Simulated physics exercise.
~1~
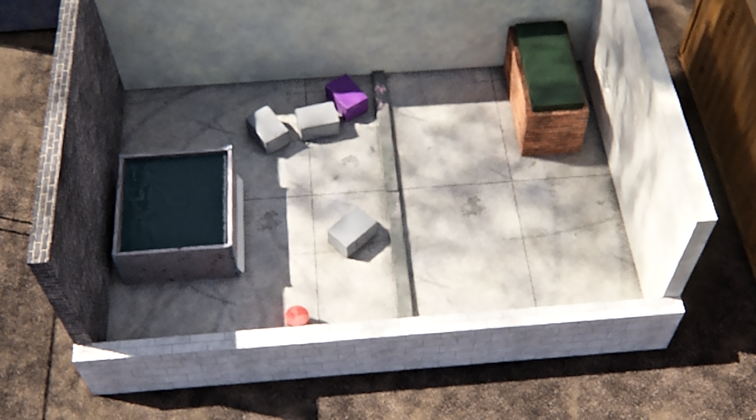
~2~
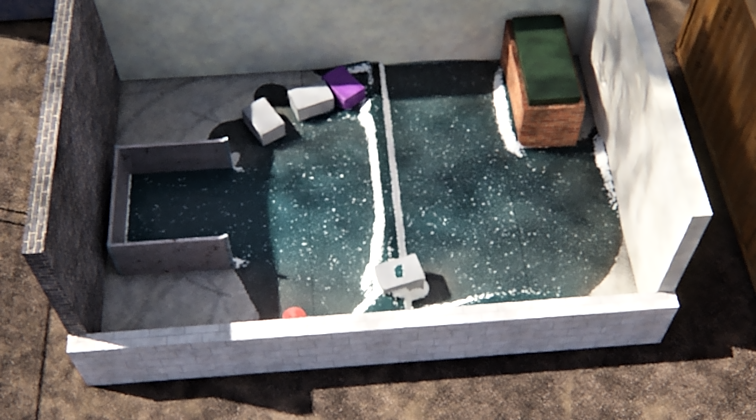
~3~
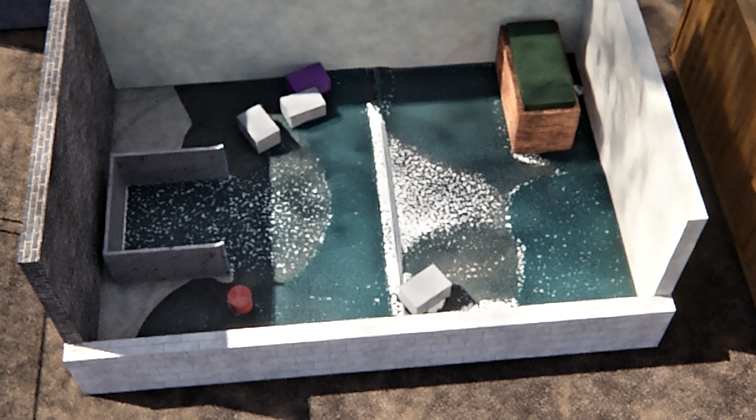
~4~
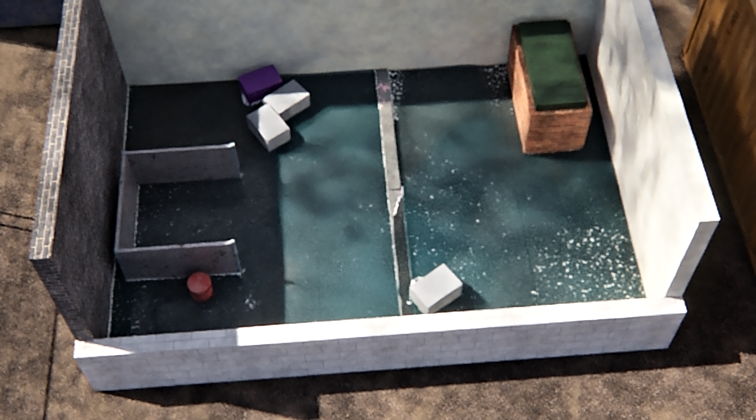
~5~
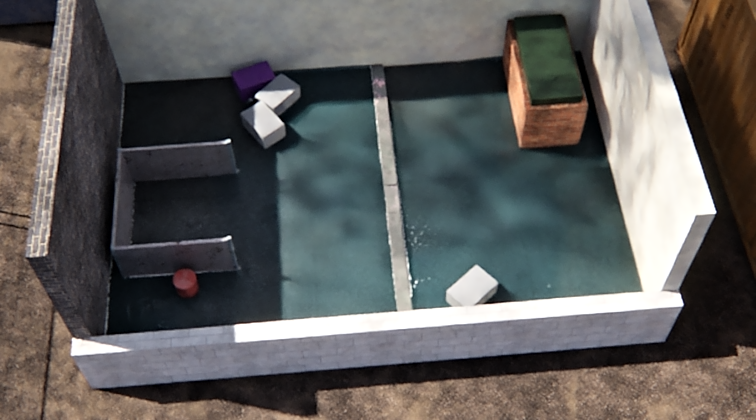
Water bursts from the tank and floods the walled pad, pushing one pale block past the kerb.
